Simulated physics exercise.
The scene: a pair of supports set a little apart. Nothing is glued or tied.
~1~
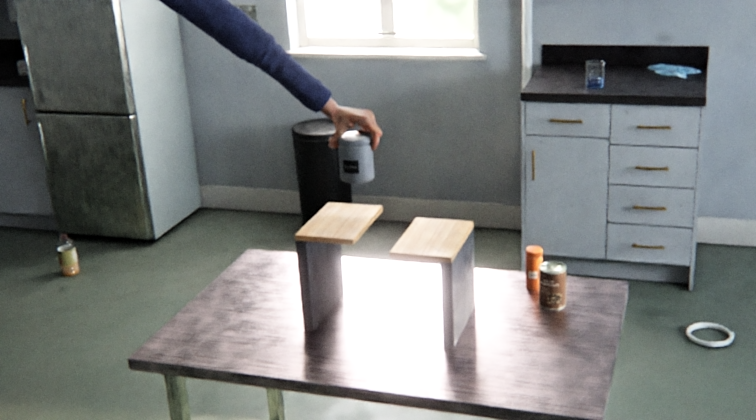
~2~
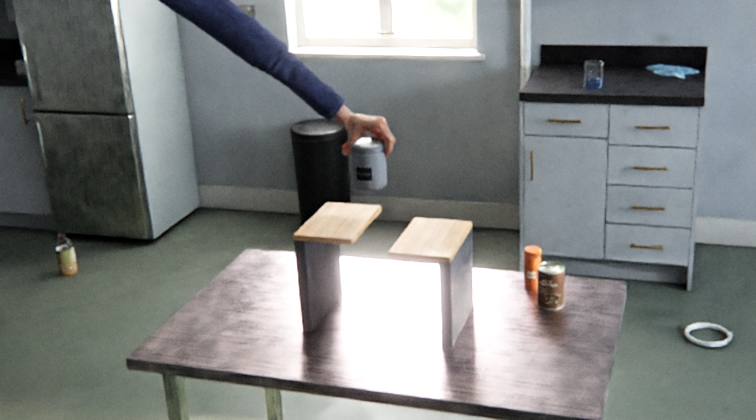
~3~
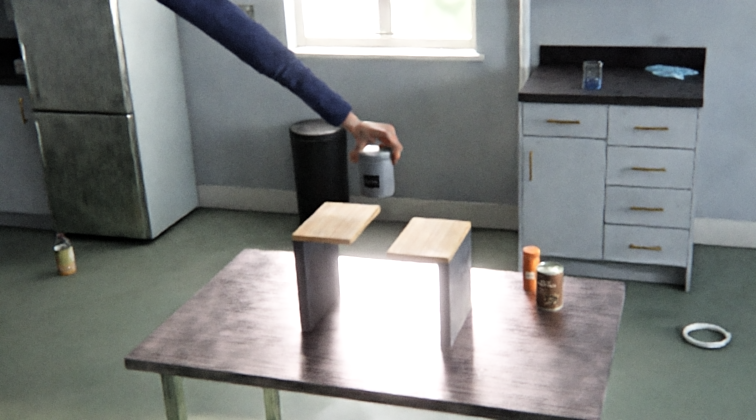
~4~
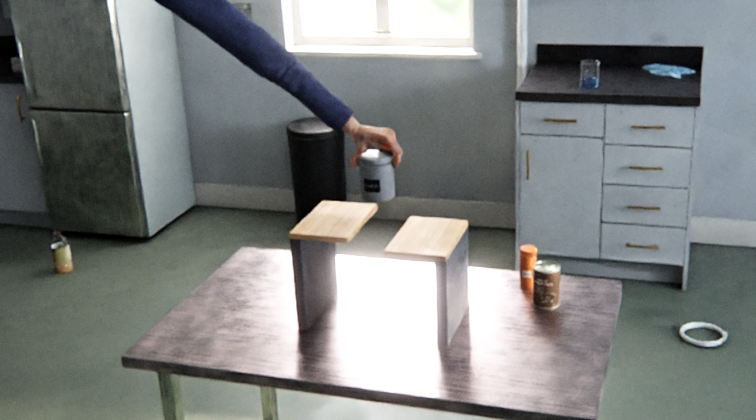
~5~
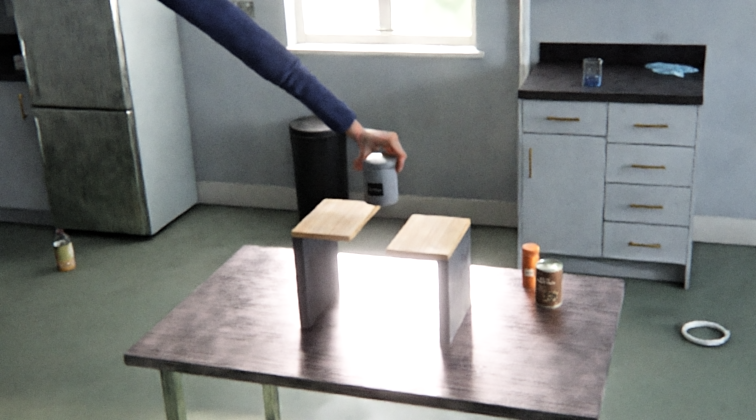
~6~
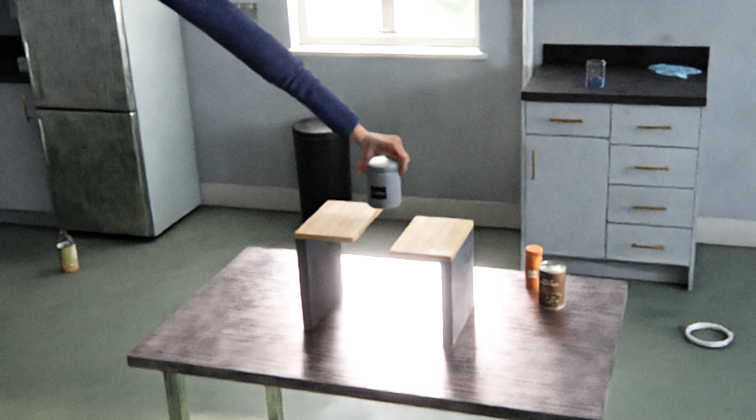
At first, a hand in a blue sleeve holds a grey jar above two wood-topped supports standing a little apart on a dark table, near a brown tin. The hand moves the jar slightly right and down, then keeps it just above the gap between the supports.
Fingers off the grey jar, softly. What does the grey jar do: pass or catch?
In the end the jar goes down the gap.
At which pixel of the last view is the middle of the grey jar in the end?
At about (389, 297).
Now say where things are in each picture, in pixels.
The first frame shows on its way; grey jar (356, 157); brown tin (553, 286).
The second frame shows on its way; grey jar (369, 164); brown tin (551, 286).
The third frame shows on its way; grey jar (376, 171); brown tin (549, 286).
The fourth frame shows on its way; grey jar (377, 176); brown tin (546, 285).
The fifth frame shows poised above the slot; grey jar (380, 180); brown tin (549, 283).
The sixth frame shows poised above the slot; grey jar (383, 183); brown tin (552, 285).
Then, 0.20 s on from there, grey jar shifted about its own width near (385, 218).
Then, 0.30 s on from there, grey jar shifted well along near (388, 283).
Then, 0.50 s on from there, grey jar shifted well along near (389, 296).
In the end, moved from the start, grey jar; the other 2 unmoved. At the end, from the last picture's camera, grey jar near (389, 297). The jar reaches the table.
